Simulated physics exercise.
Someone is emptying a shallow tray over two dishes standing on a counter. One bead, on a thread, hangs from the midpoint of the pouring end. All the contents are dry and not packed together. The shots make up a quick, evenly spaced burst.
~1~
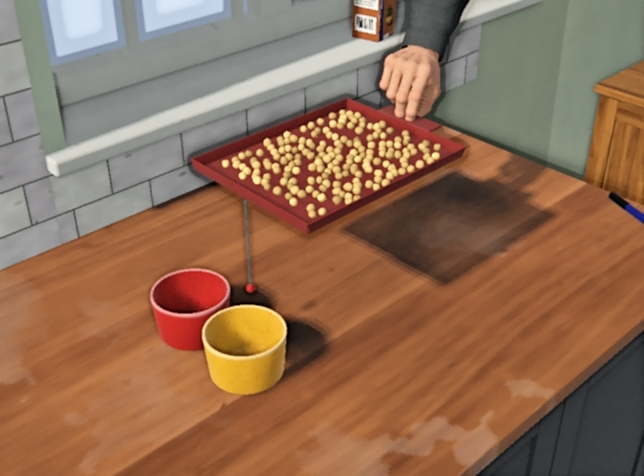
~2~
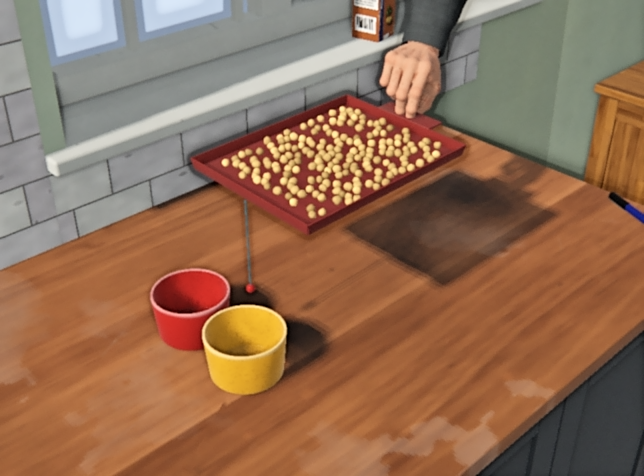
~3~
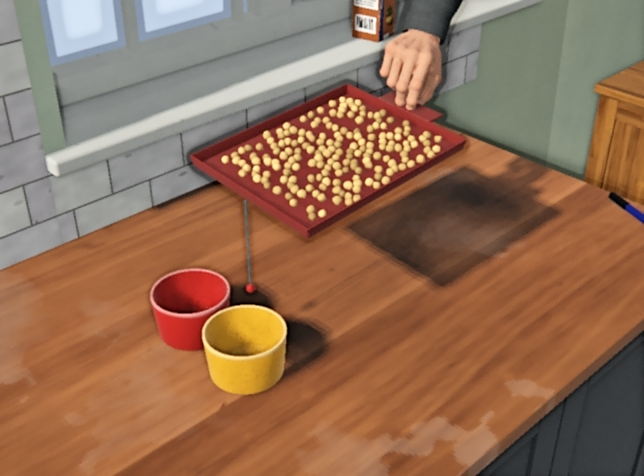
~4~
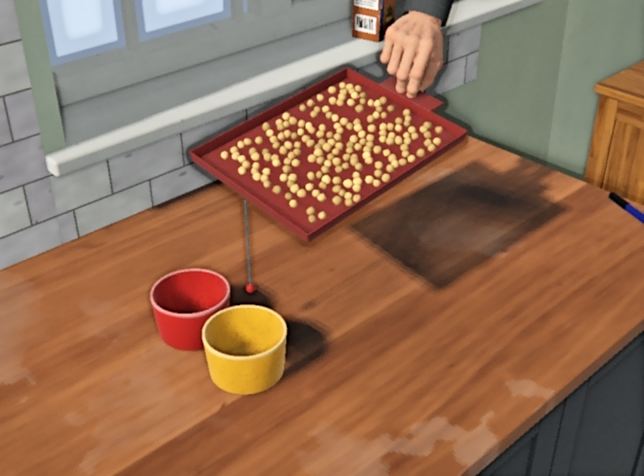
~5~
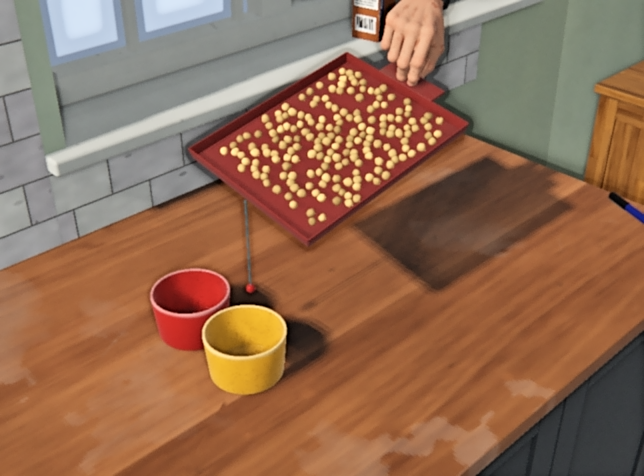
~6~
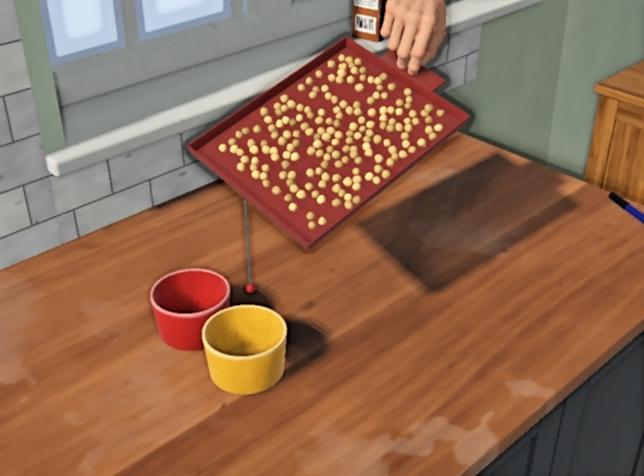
A hand gradually raising the far end of a red tray of chickpeas, tilting it above red and yellow dishes on a wooden counter.
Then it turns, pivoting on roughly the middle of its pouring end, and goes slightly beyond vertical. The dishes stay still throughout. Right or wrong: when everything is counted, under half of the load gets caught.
Right.
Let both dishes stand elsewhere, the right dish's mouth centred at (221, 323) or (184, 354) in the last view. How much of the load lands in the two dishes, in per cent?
Trial 1 around 10 percent, trial 2 around 0 percent.
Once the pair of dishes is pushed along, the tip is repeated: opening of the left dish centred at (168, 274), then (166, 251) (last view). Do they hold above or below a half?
Try 1: Not up to half; try 2: Not up to half.
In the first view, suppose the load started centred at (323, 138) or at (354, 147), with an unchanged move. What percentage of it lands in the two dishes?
You'd see roughly 10 per cent first and roughly 20 per cent second.
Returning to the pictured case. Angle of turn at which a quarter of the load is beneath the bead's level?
About 95°.
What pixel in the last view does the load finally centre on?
Around (306, 369).
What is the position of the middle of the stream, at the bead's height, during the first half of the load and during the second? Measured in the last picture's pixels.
Around (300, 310), followed by around (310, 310).
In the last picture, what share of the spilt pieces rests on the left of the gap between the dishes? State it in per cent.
0 per cent or thereabouts.
Soon after the last picture, tray tipped steeply; nearly all on the tray; a stray few in the right dish; a stray few outside both; a small part in the air.
A little later, tray tipped past a quarter turn; about two thirds on the tray; a stray few in the right dish; a stray few in the left dish; about a quarter outside both; a stray few in the air.
Later still, tray tipped past a quarter turn; about a quarter in the right dish; a stray few in the left dish; most outside both.
At rest, tray tipped past a quarter turn; about a quarter in the right dish; a stray few in the left dish; most outside both.
